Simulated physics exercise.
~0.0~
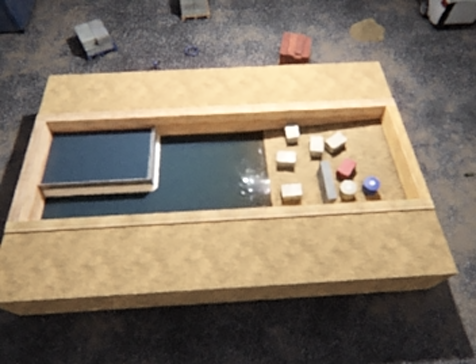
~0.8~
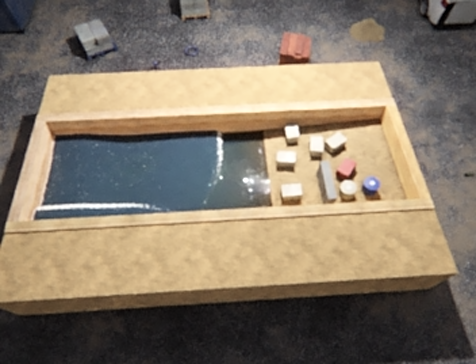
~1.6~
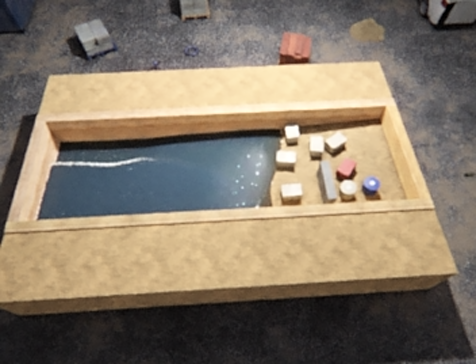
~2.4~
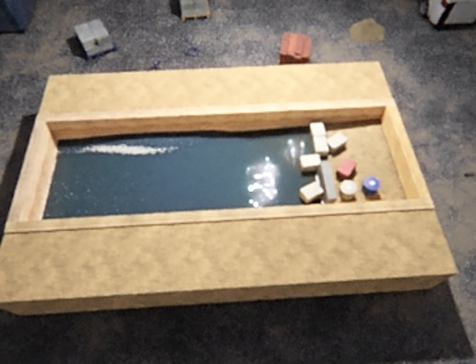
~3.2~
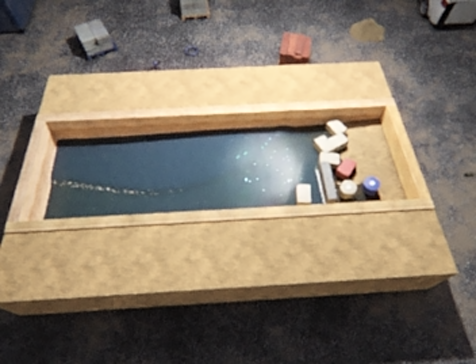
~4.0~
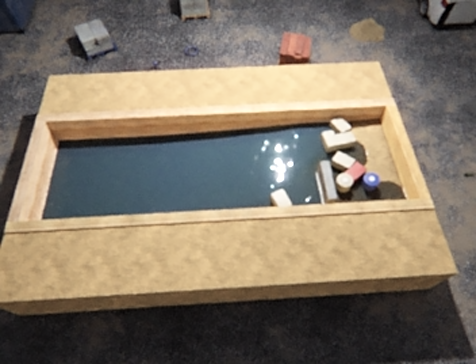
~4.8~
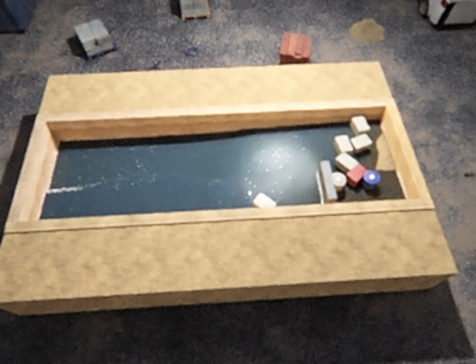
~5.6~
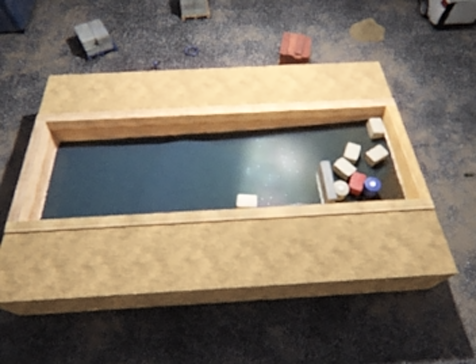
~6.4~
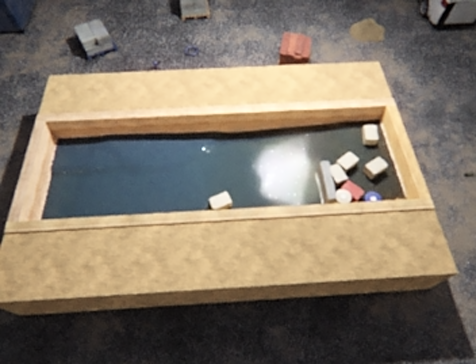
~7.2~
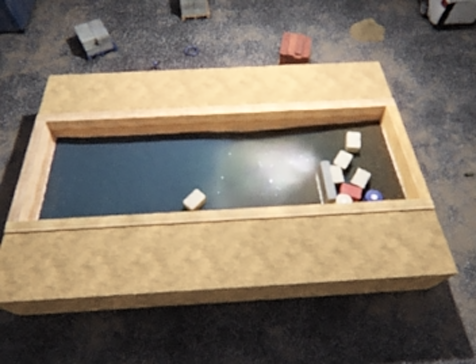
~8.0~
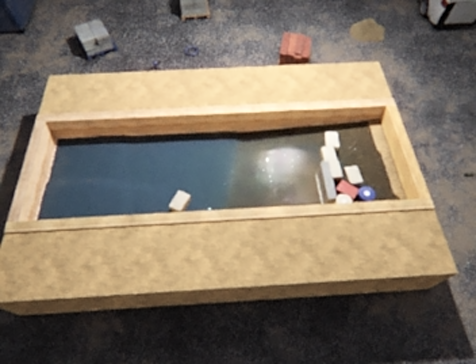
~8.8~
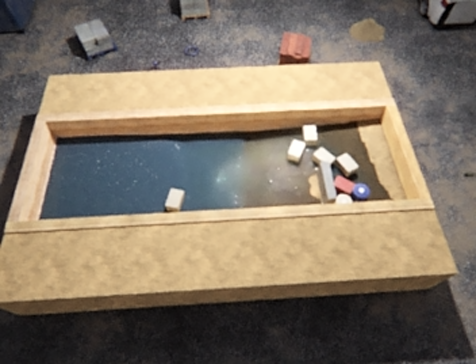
Dark water fills the left part of a long wooden-walled trough seen from above, with pale blocks, a grey bar, a red block, a cream tub and a blue tub on the sand at its right. The raised, boarded-off water at the left end is released, and a ripple runs rightward. The water climbs the sand and pushes the pale blocks right, crowding them around the bar. One pale block drifts back left along the near wall while water covers the right end. Finally the water draws back, baring some sand, with the red block and blue tub shifted only slightly.
